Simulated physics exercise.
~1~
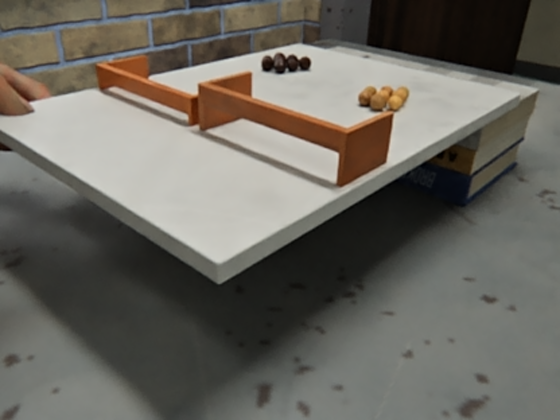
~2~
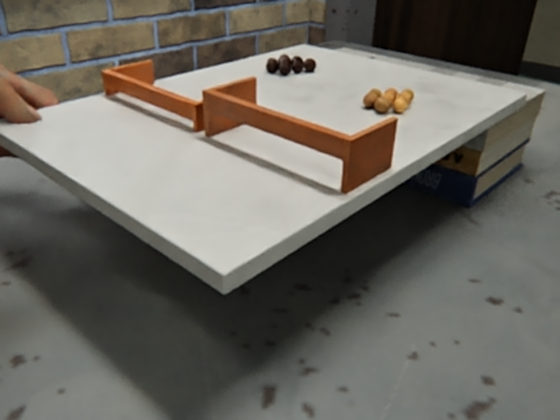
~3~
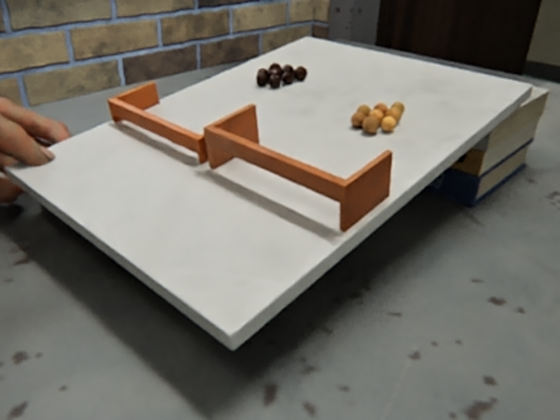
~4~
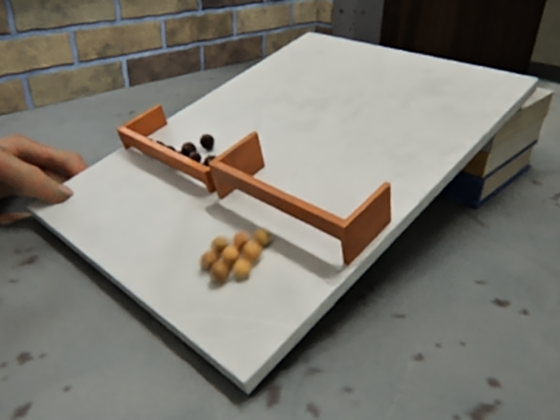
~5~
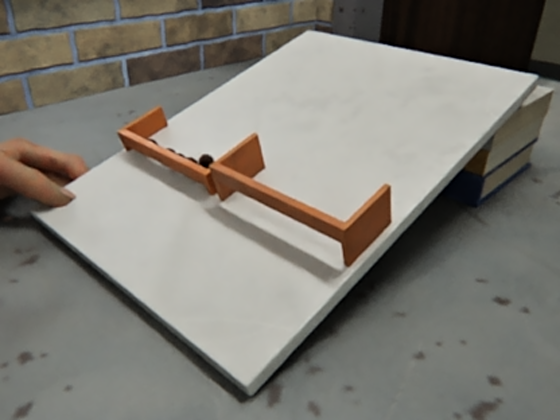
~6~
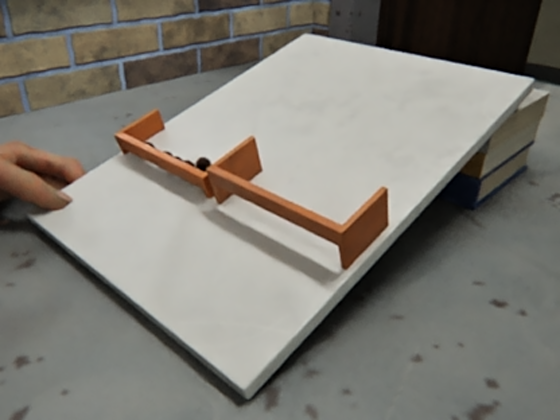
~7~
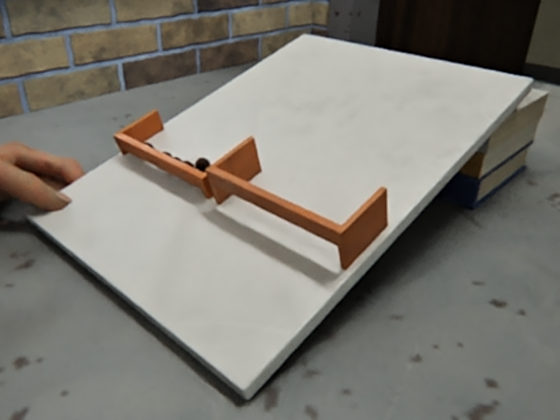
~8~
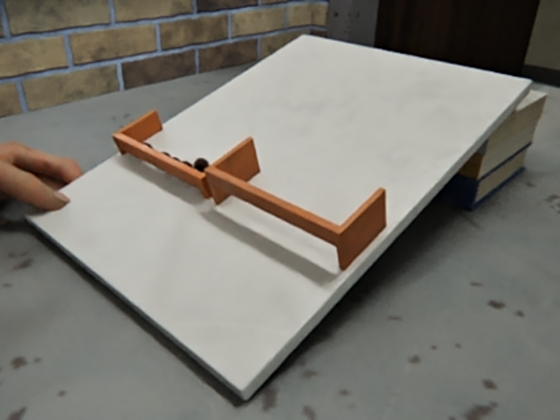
A white board bearing two raised orange barriers stretches over a speckled grey surface, seen from slightly above at one corner. Its far right end rests on stacked books, while a hand holds the left side; a brick wall stands behind. Dark brown balls sit toward the back and tan balls nearer the right. As the hand lowers its side, both groups roll down toward the barriers. The tan balls pass beneath the nearer barrier and leave the board, while the dark ones gather behind the farther barrier and stay there, the board tilted and still.
